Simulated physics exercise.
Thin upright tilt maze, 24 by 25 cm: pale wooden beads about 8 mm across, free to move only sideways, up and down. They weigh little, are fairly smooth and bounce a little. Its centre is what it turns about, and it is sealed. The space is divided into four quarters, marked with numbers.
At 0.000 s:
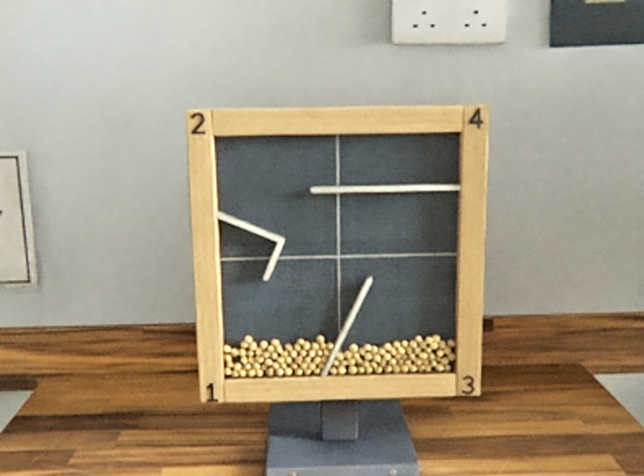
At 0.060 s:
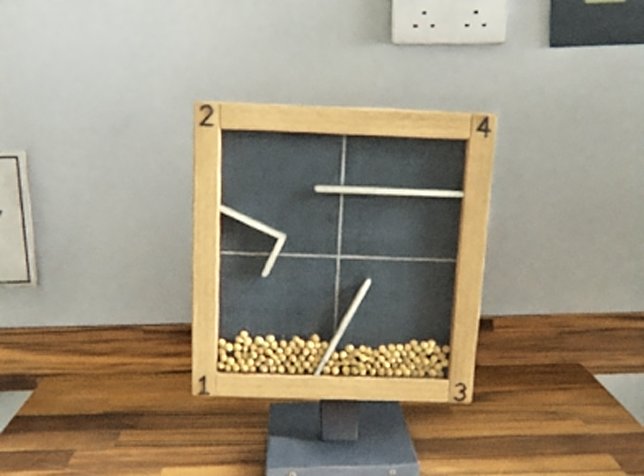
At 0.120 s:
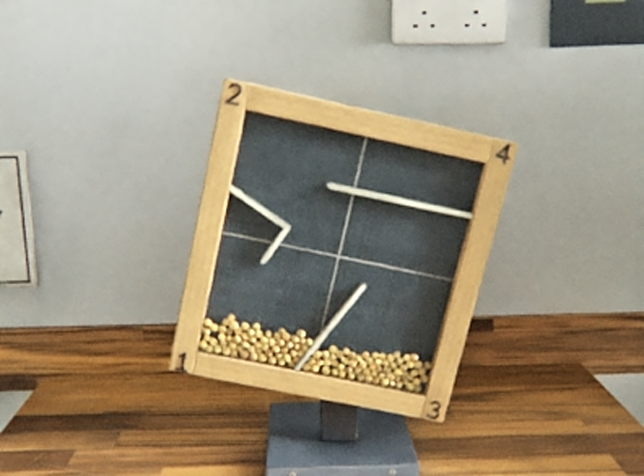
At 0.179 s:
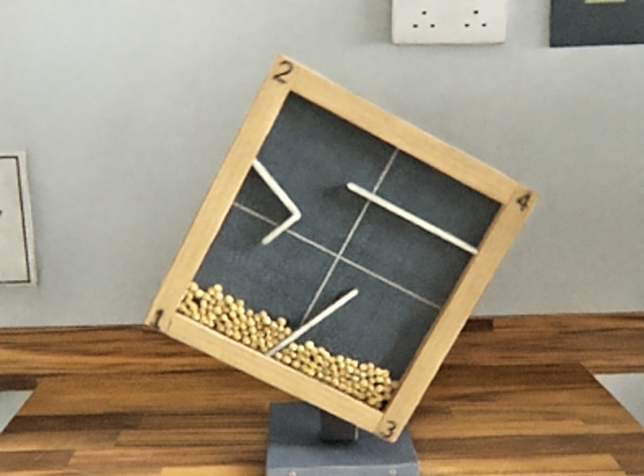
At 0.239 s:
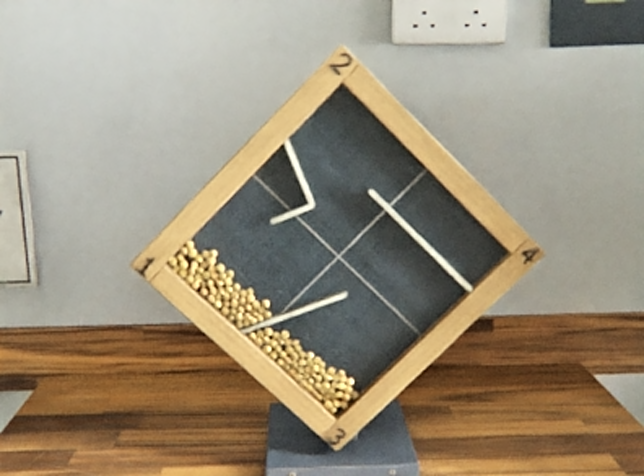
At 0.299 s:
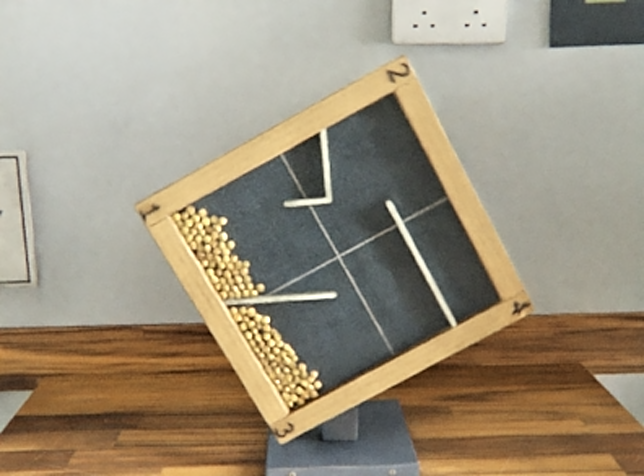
A square wooden-framed maze turns clockwise on its stand, its pale beads staying heaped along one side.
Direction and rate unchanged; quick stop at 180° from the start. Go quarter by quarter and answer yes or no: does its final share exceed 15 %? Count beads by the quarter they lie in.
Quarter 1 - no; quarter 2 - yes; quarter 3 - no; quarter 4 - yes.
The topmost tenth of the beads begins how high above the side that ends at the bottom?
About 10 cm.
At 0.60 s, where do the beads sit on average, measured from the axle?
Some 6 cm left and 1 cm below.
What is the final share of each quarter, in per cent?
Quarter 1: 0; quarter 2: 30; quarter 3: 0; quarter 4: 70.
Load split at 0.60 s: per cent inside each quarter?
Quarter 1: 20; quarter 2: 0; quarter 3: 40; quarter 4: 35.
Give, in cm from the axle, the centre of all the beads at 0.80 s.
Roughly 4 cm to the left of the axle and 5 cm under it.
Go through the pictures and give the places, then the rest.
In the first frame, level, about 120 beads; load centre (339, 358); top bead (248, 340); no. 1 (211, 392), no. 2 (199, 123), no. 3 (468, 385), no. 4 (476, 118).
In the second frame, turned 3° clockwise; load centre (334, 358); top bead (244, 335).
In the third frame, turned 13° clockwise; load centre (316, 356); top bead (231, 318).
In the fourth frame, turned 29° clockwise; load centre (290, 347); top bead (193, 287).
In the fifth frame, turned 45° clockwise; load centre (266, 331); top bead (190, 245).
In the sixth frame, turned 62° clockwise; load centre (249, 310); top bead (190, 210); no. 1 (151, 211), no. 2 (400, 72), no. 3 (285, 430), no. 4 (520, 307); walls (221, 302) to (333, 294), (455, 326) to (389, 203), (323, 127) to (287, 203) (hooked).
After 0.45 s, it has turned 104°, the beads' middle is 10 cm left of and level with the axle; by quarter, no. 1, 50 %, no. 3, 50 %.
After 0.60 s, it has turned 145°, the beads' middle is 6 cm left of and 1 cm below the axle; by quarter, no. 1, 20 %, no. 3, 40 %, no. 4, 35 %.
After 0.80 s, it has turned 180°, the beads' middle is 4 cm left of and 5 cm below the axle; by quarter, no. 2, 25 %, no. 3, 5 %, no. 4, 70 %.
All still by 1.9 s, no. 1, 0 %, no. 2, 30 %, no. 3, 0 %, no. 4, 70 %.
